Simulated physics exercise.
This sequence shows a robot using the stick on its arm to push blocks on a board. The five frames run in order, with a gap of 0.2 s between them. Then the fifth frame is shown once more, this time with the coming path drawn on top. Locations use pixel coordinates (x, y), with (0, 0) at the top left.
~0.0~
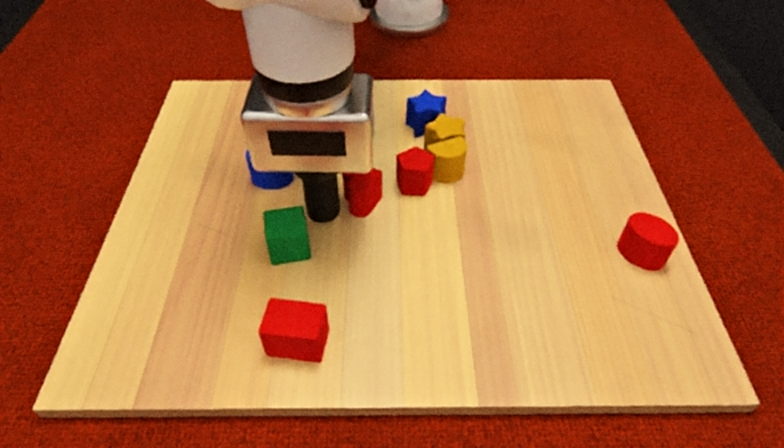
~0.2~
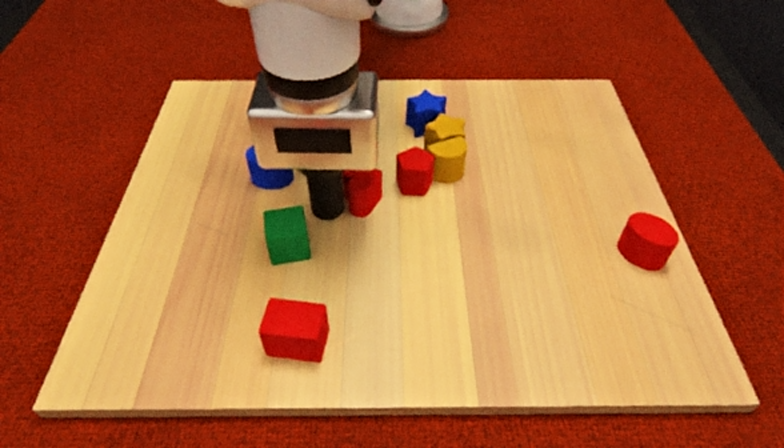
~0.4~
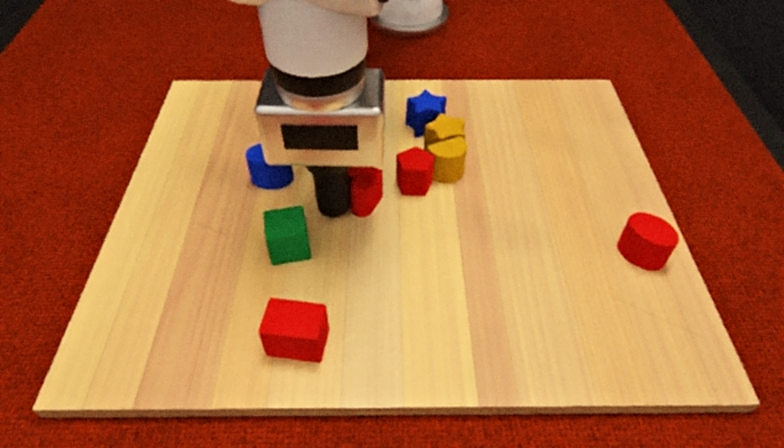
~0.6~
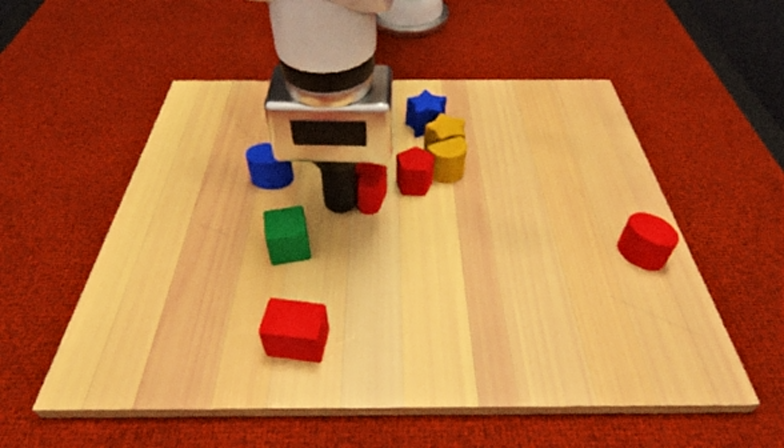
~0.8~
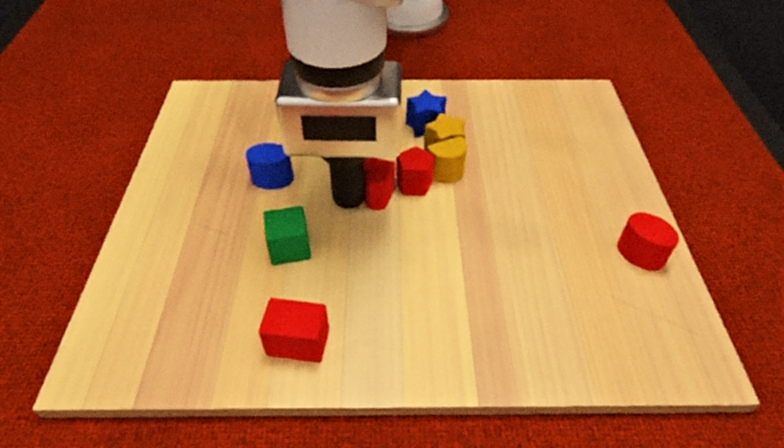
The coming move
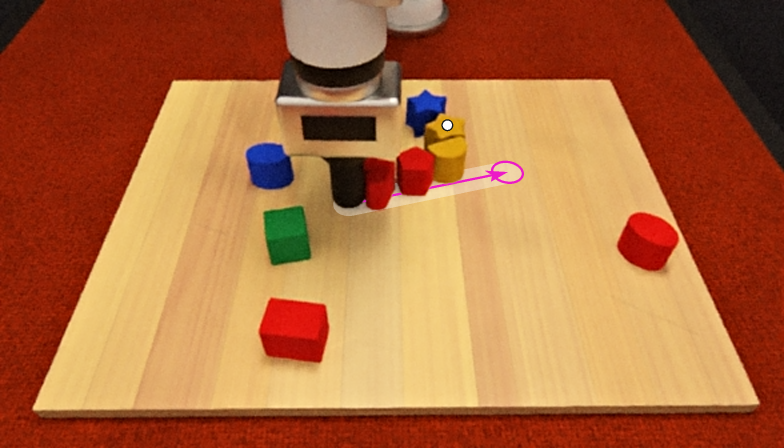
A robot arm slid its dark stick slowly to the right across a wooden board, nudging a small red block a short way toward another red one while the other scattered blocks stayed still.
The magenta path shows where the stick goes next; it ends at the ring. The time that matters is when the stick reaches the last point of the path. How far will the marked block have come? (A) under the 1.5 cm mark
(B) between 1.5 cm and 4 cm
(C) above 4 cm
Letter B.
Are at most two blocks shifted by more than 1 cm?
No, it doesn't check out.
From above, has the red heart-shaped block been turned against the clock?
That would be a yes.
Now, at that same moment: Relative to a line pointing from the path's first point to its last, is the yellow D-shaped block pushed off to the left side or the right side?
Left-hand side.
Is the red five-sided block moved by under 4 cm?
No, that is not what happens.
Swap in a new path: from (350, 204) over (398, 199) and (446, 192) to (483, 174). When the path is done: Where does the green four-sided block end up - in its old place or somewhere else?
It keeps its position.
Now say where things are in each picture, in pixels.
In the first picture, tip of the stick at (324, 212), middles of tops, red heart-shaped block at (360, 175), red five-sided block at (415, 158), yellow star at (447, 125), yellow D-shaped block at (450, 147).
In the second picture, stick at (328, 209), nothing pushed.
In the third picture, stick at (334, 206), nothing pushed.
In the fourth picture, stick at (341, 202), red heart-shaped block at (367, 172).
In the fifth picture, stick at (349, 198), red heart-shaped block at (375, 168), red five-sided block at (415, 158), yellow star at (447, 125), yellow D-shaped block at (450, 147).
The line goes from (350, 204) to (507, 172); the dot is on the yellow star.
What follows on the original path. One third of the way, stick at (405, 186); red heart-shaped block at (425, 152), turned 20° anticlockwise; red five-sided block at (457, 147), turned 10° clockwise; yellow D-shaped block at (489, 138).
Two thirds of the way, stick at (458, 176); red heart-shaped block at (476, 141), turned 25° anticlockwise; red five-sided block at (506, 135); yellow star at (456, 118), turned 45° anticlockwise; yellow D-shaped block at (532, 123), turned 15° anticlockwise.
At the end, stick at (509, 166); red heart-shaped block at (518, 128), turned 45° anticlockwise; red five-sided block at (543, 119); yellow star at (457, 118), turned 45° anticlockwise; yellow D-shaped block at (563, 104), turned 15° anticlockwise.
